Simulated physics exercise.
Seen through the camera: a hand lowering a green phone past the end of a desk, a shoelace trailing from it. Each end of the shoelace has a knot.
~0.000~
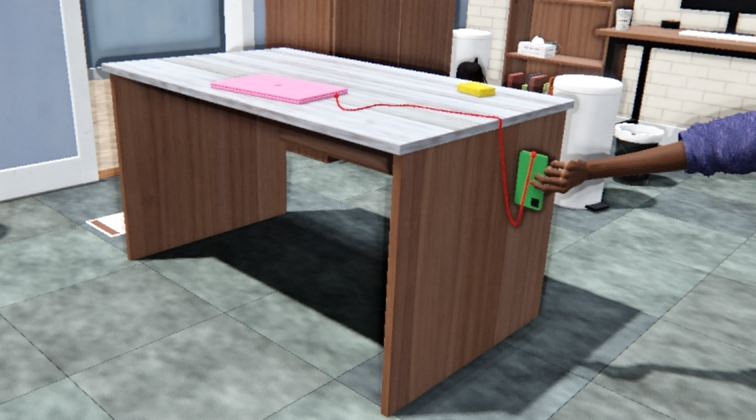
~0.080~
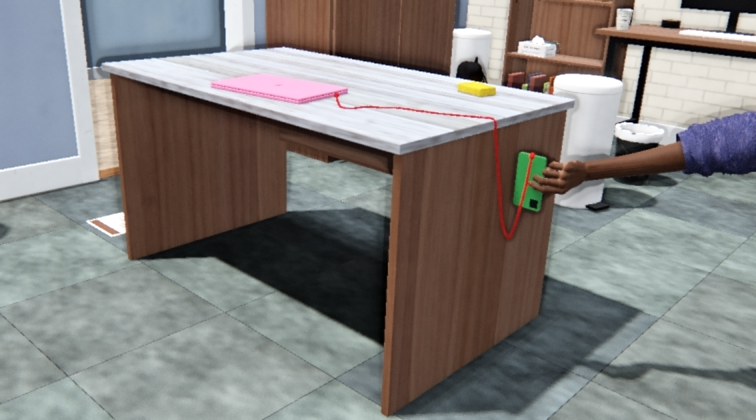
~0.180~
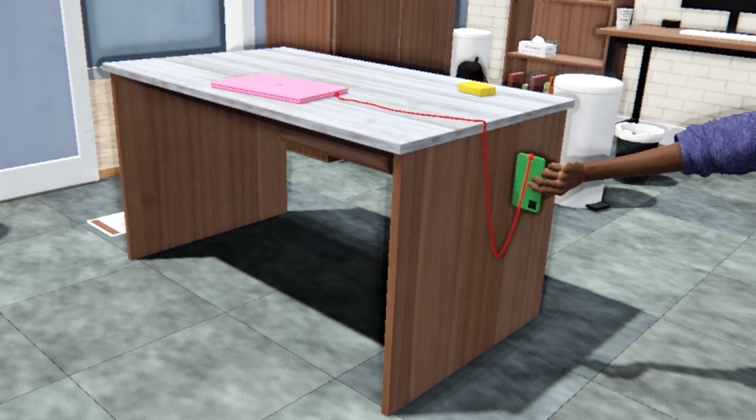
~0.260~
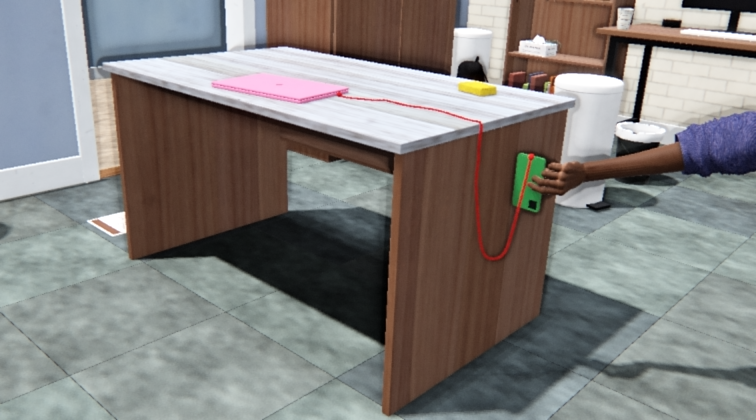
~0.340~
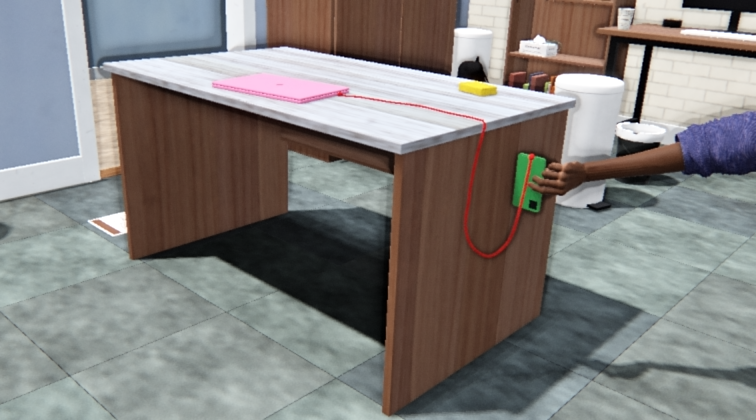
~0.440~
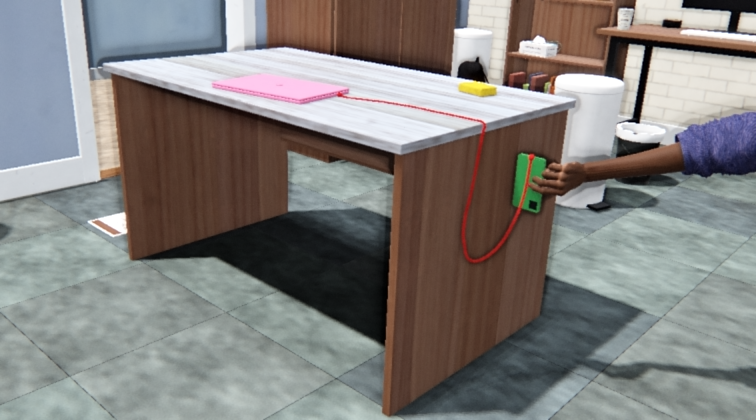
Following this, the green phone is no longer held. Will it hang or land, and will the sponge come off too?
The green phone ends on the ground; the sponge is left in place.
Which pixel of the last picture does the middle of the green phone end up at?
Resting place: Roughly (507, 388).
Around 0.88 s, phone on the floor near (523, 352); laptop as before; sponge as before.
Around 1.50 s, phone on the floor near (507, 388); laptop as before; sponge as before.
Finally, phone on the floor near (507, 388); laptop as before; sponge as before. The green phone lands on the floor and the sponge keeps its place.
